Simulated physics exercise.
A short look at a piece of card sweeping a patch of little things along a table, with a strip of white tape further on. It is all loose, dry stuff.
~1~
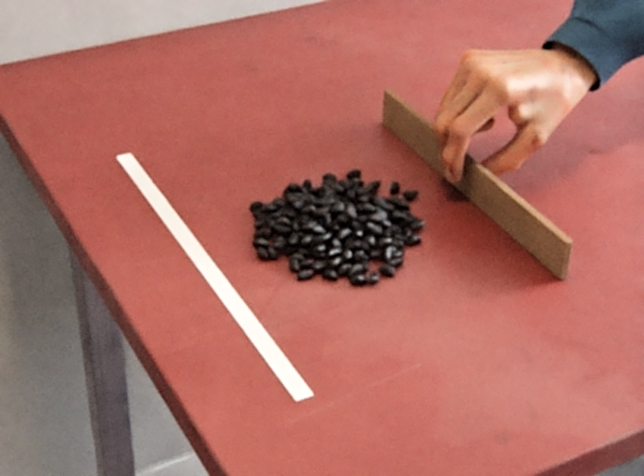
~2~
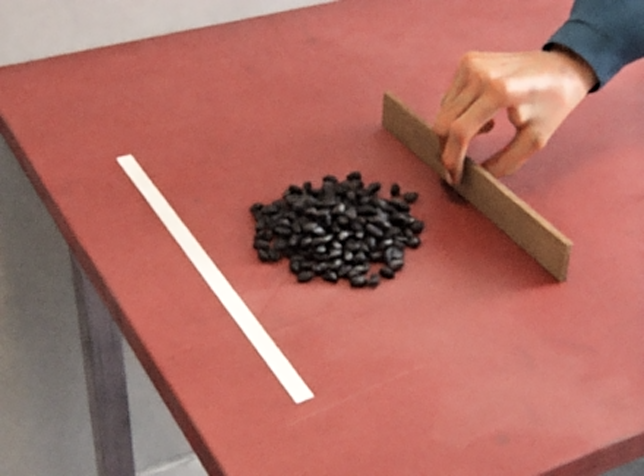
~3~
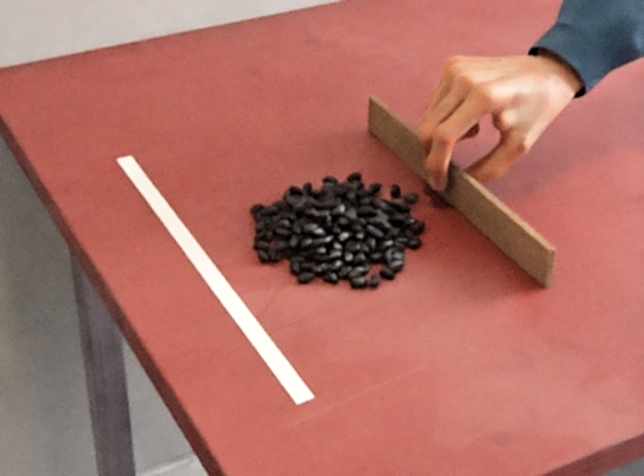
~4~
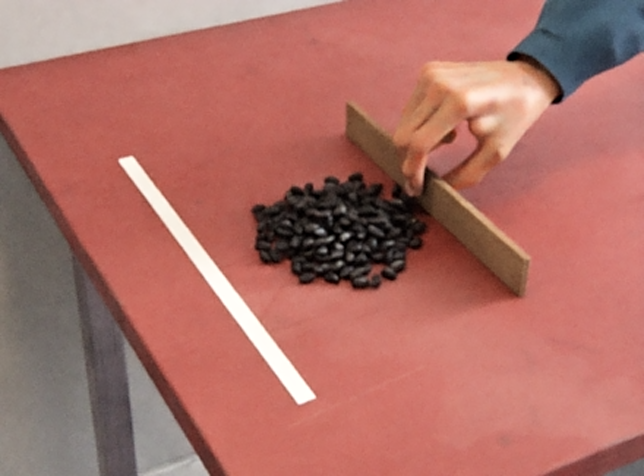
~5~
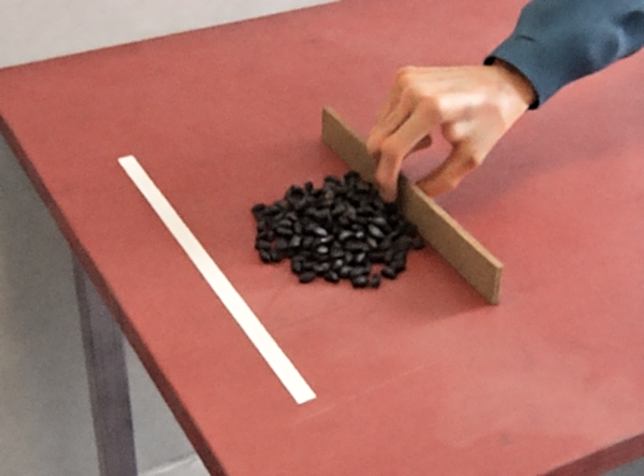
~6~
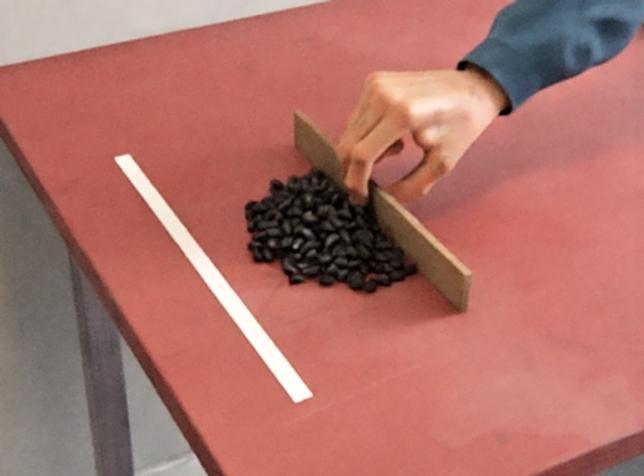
Hand sliding a brown piece of card leftward across a red table, meeting a heap of black beans and pushing it slightly.
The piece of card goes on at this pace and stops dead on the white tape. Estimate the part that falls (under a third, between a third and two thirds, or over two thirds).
The floor gets under a third.
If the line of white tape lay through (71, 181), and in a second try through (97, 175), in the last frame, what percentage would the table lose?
Near 80 % and 50 %.
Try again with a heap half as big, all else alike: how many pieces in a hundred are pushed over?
It comes to 0 per cent or so.
Shortly afterwards, piece of card still moving, near (283, 208); heap all on the table, its front near (180, 275).
Next, piece of card stopped at the white tape; heap a little over the edge.
In the end, piece of card stopped at the white tape; heap a little over the edge.
